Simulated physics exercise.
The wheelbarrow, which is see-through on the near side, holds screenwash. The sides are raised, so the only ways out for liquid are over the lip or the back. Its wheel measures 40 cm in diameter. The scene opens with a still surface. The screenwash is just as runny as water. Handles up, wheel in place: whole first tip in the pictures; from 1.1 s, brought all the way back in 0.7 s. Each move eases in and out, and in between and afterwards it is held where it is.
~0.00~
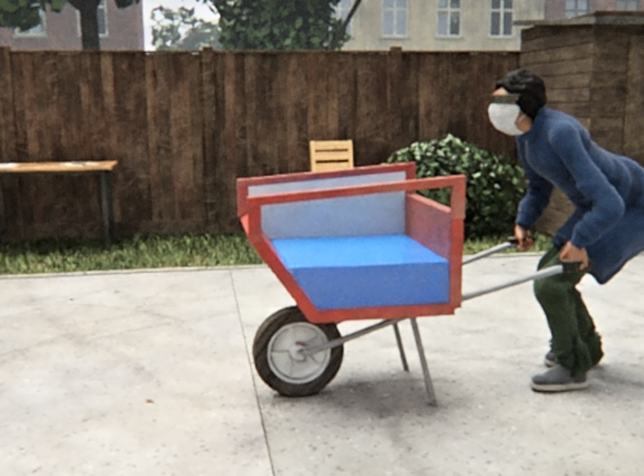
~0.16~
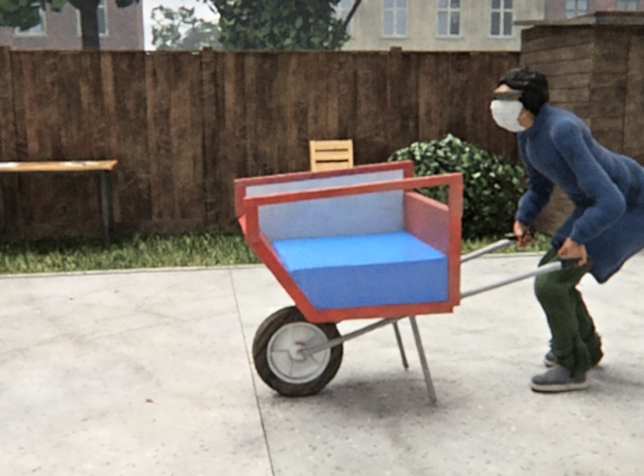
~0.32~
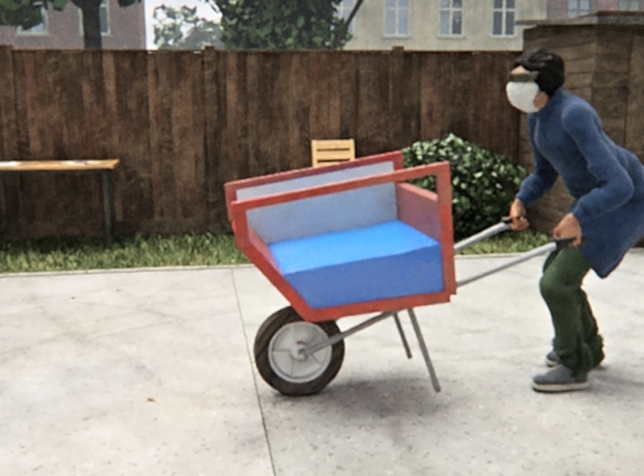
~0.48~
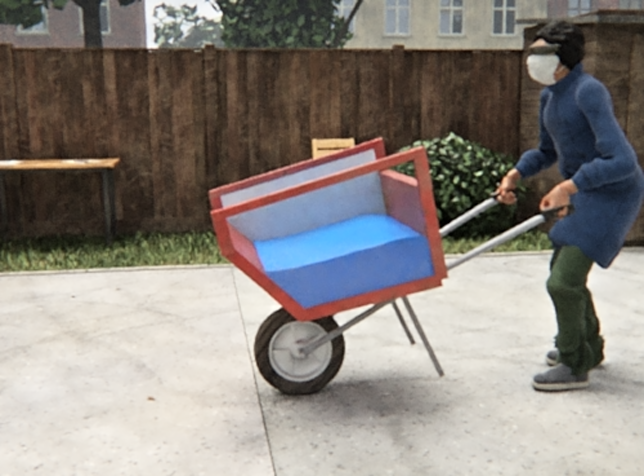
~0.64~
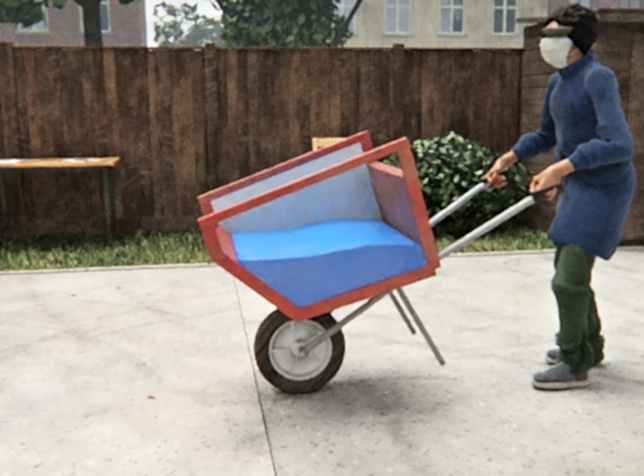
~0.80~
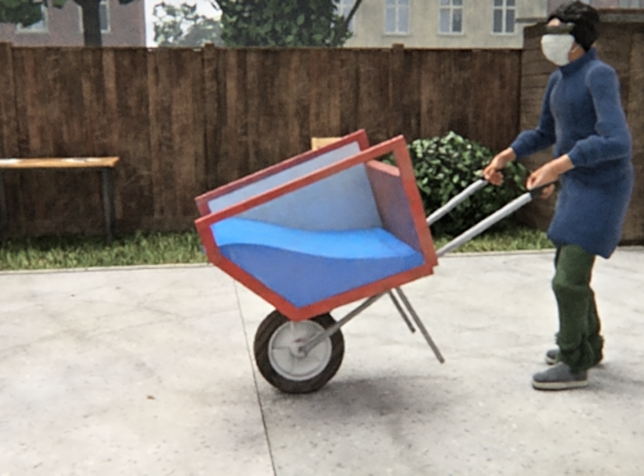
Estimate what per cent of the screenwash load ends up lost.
Around 21 per cent of it.
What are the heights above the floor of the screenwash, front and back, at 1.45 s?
The surface sits near 20 cm in front and near 0 cm at the rear.
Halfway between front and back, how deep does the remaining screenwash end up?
It settles at around 12 cm at the middle.
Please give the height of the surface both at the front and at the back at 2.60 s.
Front 16 cm and back 8 cm.
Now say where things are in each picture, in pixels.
The first picture shows level at the front (327, 267); level at the back (436, 263); the lip is at (261, 235); the front is on the left.
The second picture shows level at the front (325, 268); level at the back (434, 260).
The third picture shows level at the front (319, 268); level at the back (427, 248); tilt 5° forwards.
The fourth picture shows level at the front (306, 266); level at the back (413, 238); tilt 12° forwards.
The fifth picture shows level at the front (295, 259); level at the back (407, 244); tilt 16° forwards.
The sixth picture shows level at the front (290, 251); level at the back (408, 255); tilt 17° forwards; the lip is at (221, 254); screenwash has begun to come out.
By 1.45 s the barrow is at 8° forwards, the surface stands 20 cm on the front, 0 cm on the back; the loss stands at 19 per cent, over the front.
By 2.00 s the surface stands 6 cm on the front, 27 cm on the back; the loss stands at 19 per cent, over the front.
By 2.60 s the surface stands 17 cm on the front, 9 cm on the back; the loss stands at 20 per cent, over the front.
By 4.68 s the loss stands at 21 per cent, over the front, 14 of 67 litres.
